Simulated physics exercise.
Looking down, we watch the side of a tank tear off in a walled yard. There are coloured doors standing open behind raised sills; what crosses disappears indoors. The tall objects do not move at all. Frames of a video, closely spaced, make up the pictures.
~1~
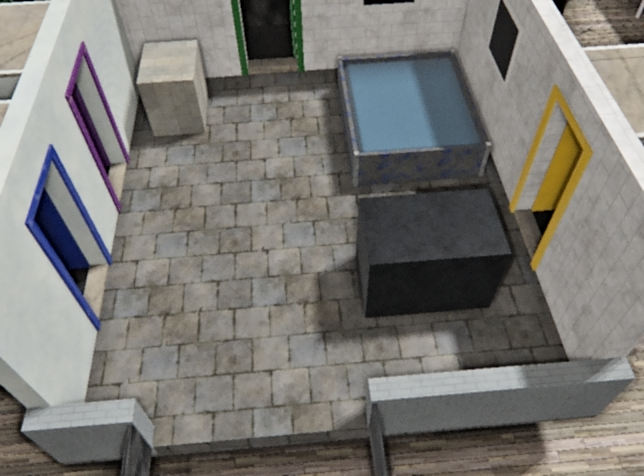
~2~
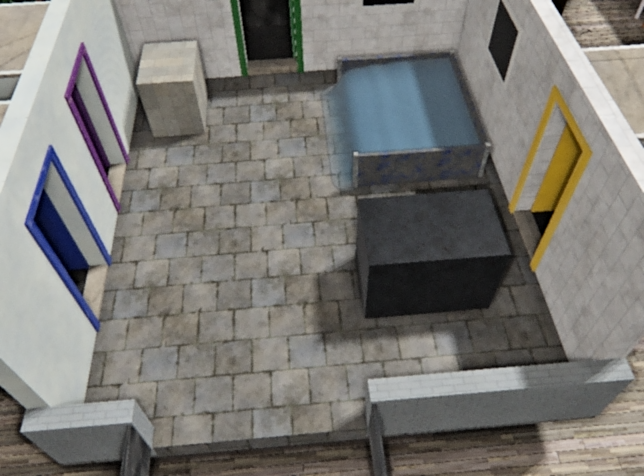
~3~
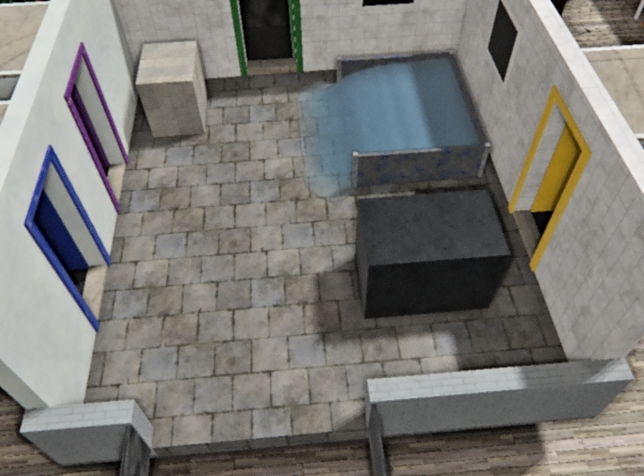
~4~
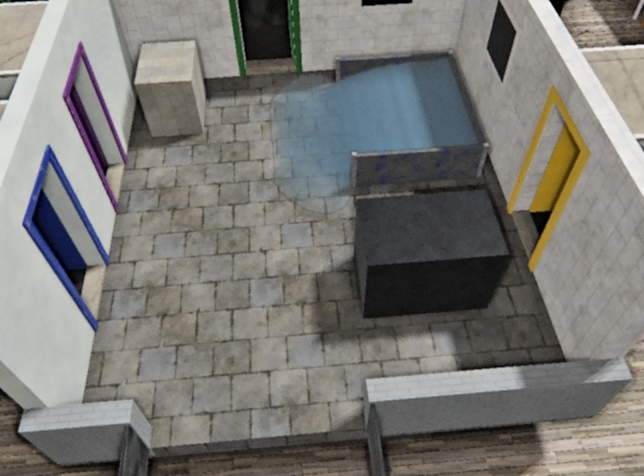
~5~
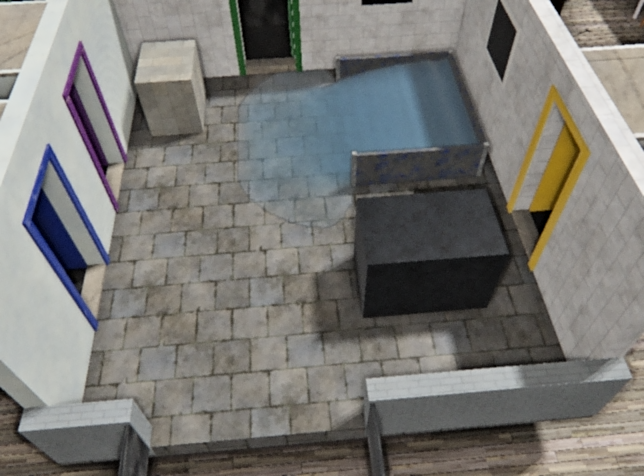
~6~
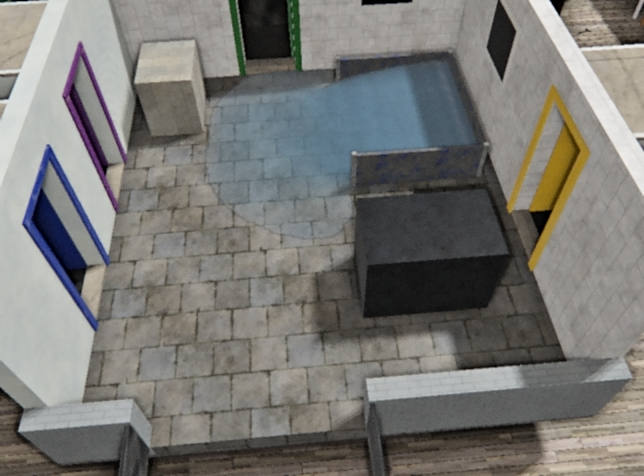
The clip shows a walled yard with coloured doors, a pale block and a dark block, where the left side of a water-filled tank gives way and water spreads leftward across the paving in a widening rounded sheet.
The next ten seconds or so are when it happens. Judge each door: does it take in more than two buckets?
Blue door: Over two buckets; purple door: Over two buckets; yellow door: At most two buckets; green door: At most two buckets.
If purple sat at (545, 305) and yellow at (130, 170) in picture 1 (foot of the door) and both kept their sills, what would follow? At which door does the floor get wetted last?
The last to get wet is the door marked purple.
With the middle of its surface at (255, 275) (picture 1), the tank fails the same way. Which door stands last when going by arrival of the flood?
Observation: The yellow door.
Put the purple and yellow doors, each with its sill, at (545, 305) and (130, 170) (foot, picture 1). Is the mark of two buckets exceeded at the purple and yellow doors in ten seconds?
Here the purple door stays within the limit while the yellow door tops the limit.
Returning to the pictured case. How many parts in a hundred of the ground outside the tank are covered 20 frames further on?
I reckon 55 per cent or so.
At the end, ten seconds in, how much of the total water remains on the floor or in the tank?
Some 54 per cent.
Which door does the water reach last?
My answer: The one in yellow.
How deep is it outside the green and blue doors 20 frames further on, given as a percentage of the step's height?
The first sits near 100 in a hundred and the second near 190 in a hundred.
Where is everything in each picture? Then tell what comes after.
The tank at (408, 103) is whole and still, in the first picture.
The front is at (352, 189), out from the gap at (348, 126), in the second picture.
The front is at (333, 197), out from the gap at (348, 127), in the third picture.
Water pours out at (347, 127) and has run to (300, 81), in the fourth picture.
Water pours out at (347, 127) and has run to (276, 210), in the fifth picture.
Water pours out at (347, 127) and has run to (219, 108), in the sixth picture.
A moment on, water covers 40 % of the floor; the blue door not reached, the purple door under two buckets in, the yellow door not reached, the green door wet at the sill, nothing in.
Next, water covers 50 % of the floor; the blue door wet at the sill, nothing in, the purple door far over two buckets in, the yellow door not reached, the green door wet at the sill, nothing in.
Then, water covers 55 % of the floor; the blue door over two buckets in, the purple door far over two buckets in, the yellow door not reached, the green door under two buckets in.
Later, water covers 70 % of the floor; the blue door over two buckets in, the purple door far over two buckets in, the yellow door not reached, the green door under two buckets in.
In the end, water covers 85 % of the floor; the blue door over two buckets in, the purple door far over two buckets in, the yellow door wet at the sill, nothing in, the green door under two buckets in.
